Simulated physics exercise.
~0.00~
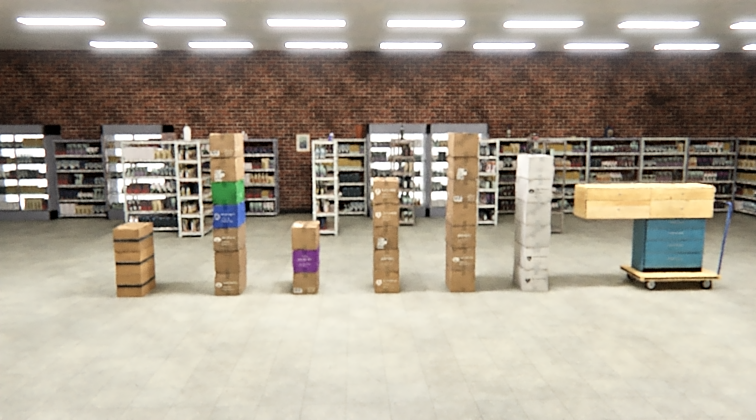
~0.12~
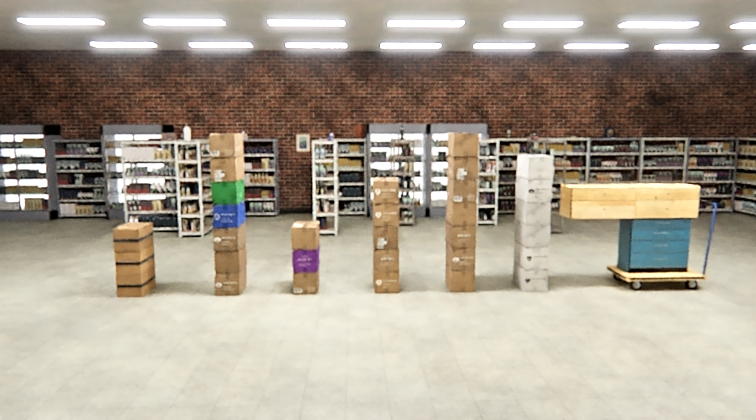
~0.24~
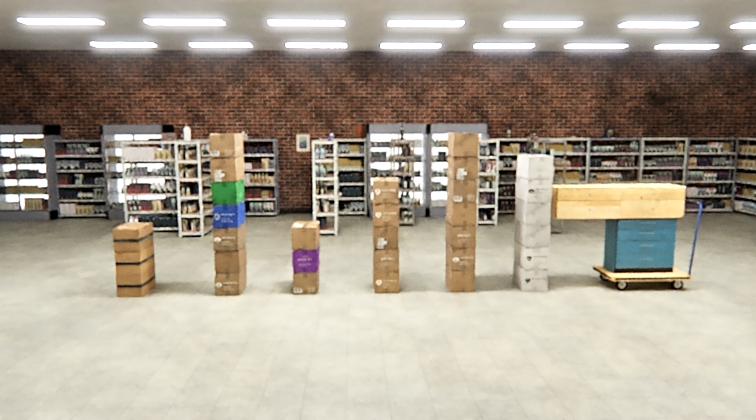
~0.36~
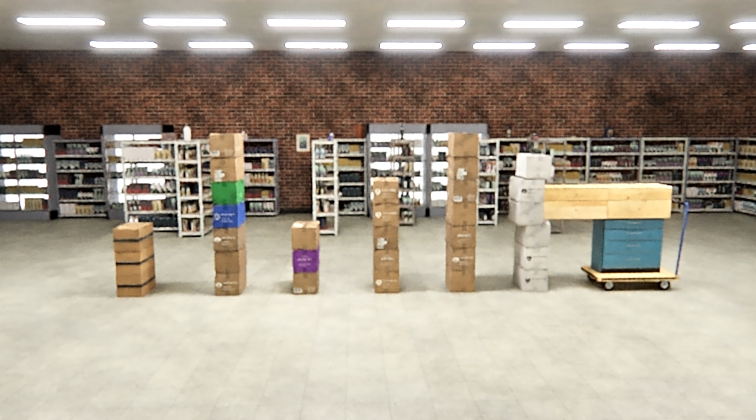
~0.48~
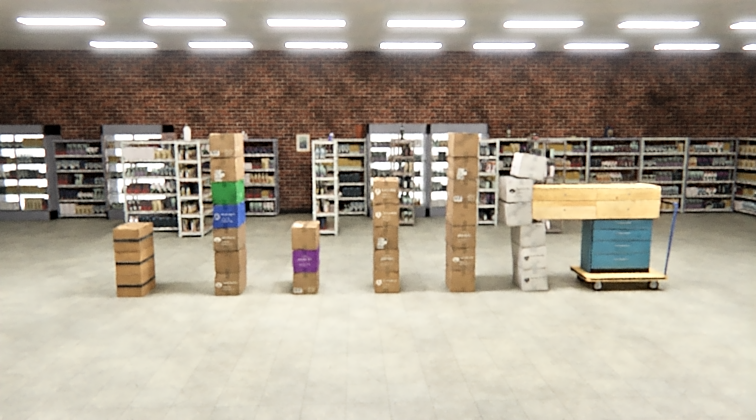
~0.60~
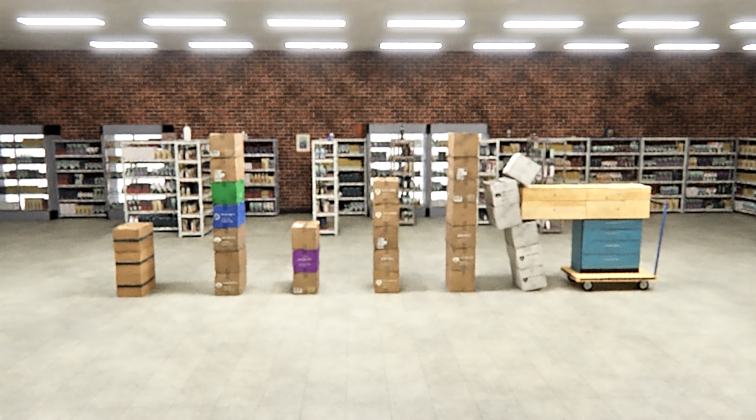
We see a row of stacked cartons, some painted green, blue and purple, as an unattended cart carrying a long wooden load rolls left, pushes into the pale stack at the right end, and makes its upper boxes lean left.
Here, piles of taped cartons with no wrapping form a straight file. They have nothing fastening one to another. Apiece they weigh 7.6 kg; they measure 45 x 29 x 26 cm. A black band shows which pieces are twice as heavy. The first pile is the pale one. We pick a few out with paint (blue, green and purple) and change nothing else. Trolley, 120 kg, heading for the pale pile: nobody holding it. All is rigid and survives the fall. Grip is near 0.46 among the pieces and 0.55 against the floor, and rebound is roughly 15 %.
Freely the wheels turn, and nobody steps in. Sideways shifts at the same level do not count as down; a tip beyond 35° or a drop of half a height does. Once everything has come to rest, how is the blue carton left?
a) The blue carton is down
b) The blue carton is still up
The blue carton is down (a).
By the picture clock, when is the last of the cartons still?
That comes at about 4.5 s.
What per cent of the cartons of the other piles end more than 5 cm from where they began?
I make it 95 per cent.
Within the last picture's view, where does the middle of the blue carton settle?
In the last picture it comes to a stop at about (156, 257).
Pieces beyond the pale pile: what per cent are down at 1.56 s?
By then 20 %.
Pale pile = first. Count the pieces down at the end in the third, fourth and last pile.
Pile by pile: Third 5, fourth 3, last 1.
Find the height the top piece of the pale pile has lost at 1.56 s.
30 cm.
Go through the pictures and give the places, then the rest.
In the first picture (places mark the middle of the side facing us), load (592, 197) 43 cm short; blue carton (225, 217); purple carton (305, 261); green carton (224, 193); the rest undisturbed.
Load (577, 197) 25 cm short; blue carton (225, 217), in the second picture.
Load (562, 197) 8 cm short; blue carton (225, 217), in the third picture.
Load (548, 197) 8 cm in; blue carton (225, 217), in the fourth picture.
Load (537, 197) 22 cm in, top of the pale pile leaning 9°; blue carton (225, 217); the rest undisturbed, in the fifth picture.
Load (527, 197) 34 cm in, top of the pale pile leaning 31°; blue carton (225, 217); green carton (224, 193); purple carton (305, 261); the rest undisturbed, in the sixth picture.
After 1.56 s, 6 of the pale pile down; 5 of the 25 other cartons down; blue carton unmoved.
After 2.74 s, 6 of the pale pile down; 15 of the 25 other cartons down; blue carton leaning 14°; purple carton leaning 51°, 20 cm lower.
At rest (4.7 s), 6 of the pale pile down; 23 of the 25 other cartons down; blue carton 50 cm lower; purple carton leaning 50°, 20 cm lower; green carton 50 cm lower. As the last picture would show them, middles, blue carton near (156, 257), purple carton near (263, 273).
